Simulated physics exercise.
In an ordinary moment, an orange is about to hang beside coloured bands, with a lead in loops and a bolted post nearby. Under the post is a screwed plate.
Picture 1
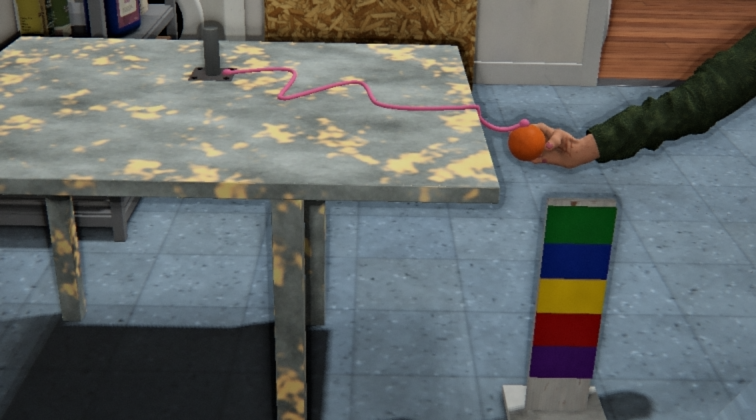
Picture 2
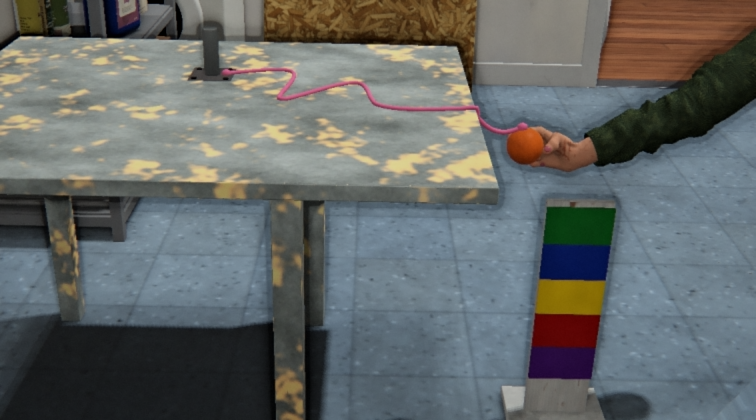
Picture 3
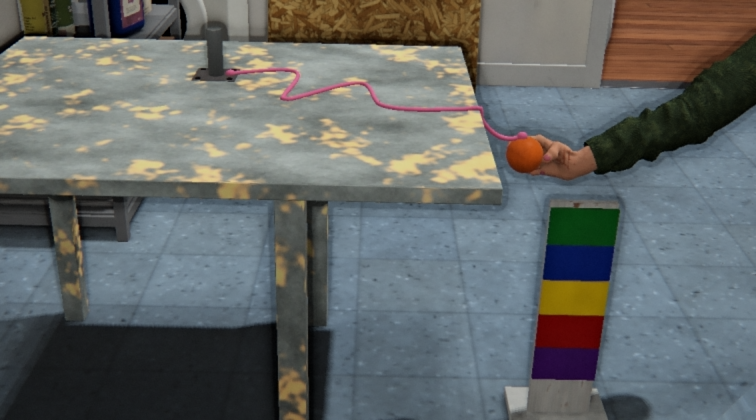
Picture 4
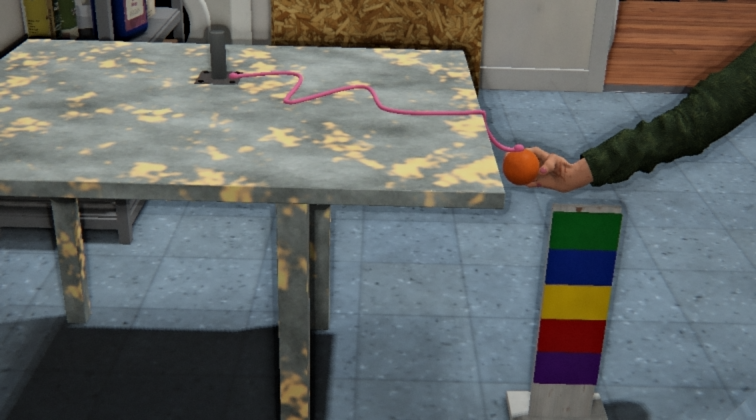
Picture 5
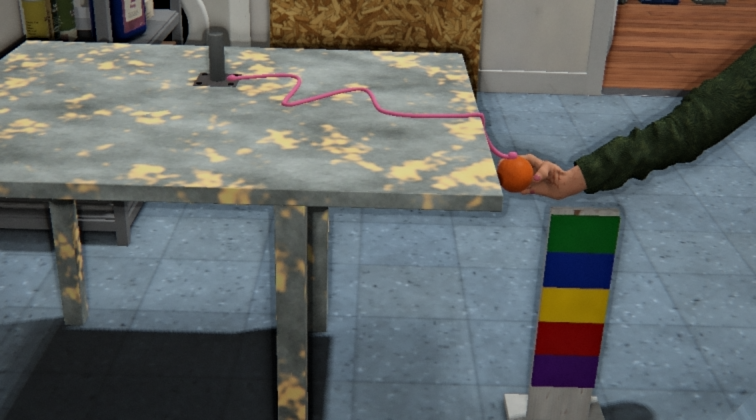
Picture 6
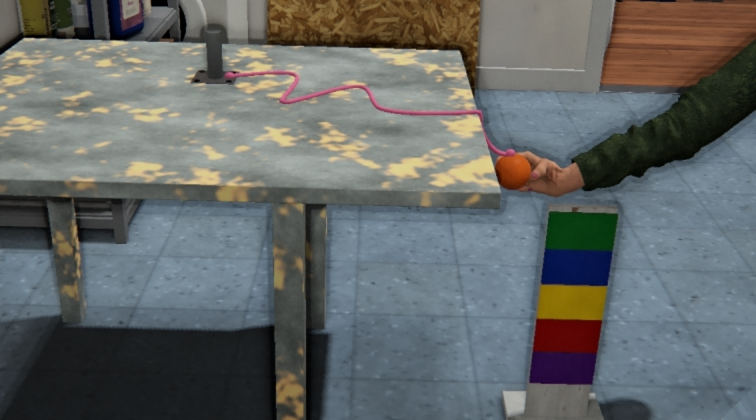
A hand slowly lowers an orange on a pink cord beside the table's edge.
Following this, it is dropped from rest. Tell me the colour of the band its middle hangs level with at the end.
Red.
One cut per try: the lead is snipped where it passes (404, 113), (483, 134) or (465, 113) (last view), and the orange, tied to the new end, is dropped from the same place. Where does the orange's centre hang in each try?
About (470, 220), then (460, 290), then (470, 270).
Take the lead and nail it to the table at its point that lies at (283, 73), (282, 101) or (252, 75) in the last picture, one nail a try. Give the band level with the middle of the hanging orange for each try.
First try red, second try blue, third try red.
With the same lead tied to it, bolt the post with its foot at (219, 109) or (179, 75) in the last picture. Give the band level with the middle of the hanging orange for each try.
Try one - purple; try two - yellow.
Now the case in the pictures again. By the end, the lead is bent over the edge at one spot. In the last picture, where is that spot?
Look near (361, 87).
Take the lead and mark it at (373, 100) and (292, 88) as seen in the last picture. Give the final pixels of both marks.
(475, 151) and (337, 91).
Soon after, orange near (444, 319); level with red.
Then, orange near (472, 330); level with red.
At rest, orange near (457, 327); level with red. Its middle rests at the red band.
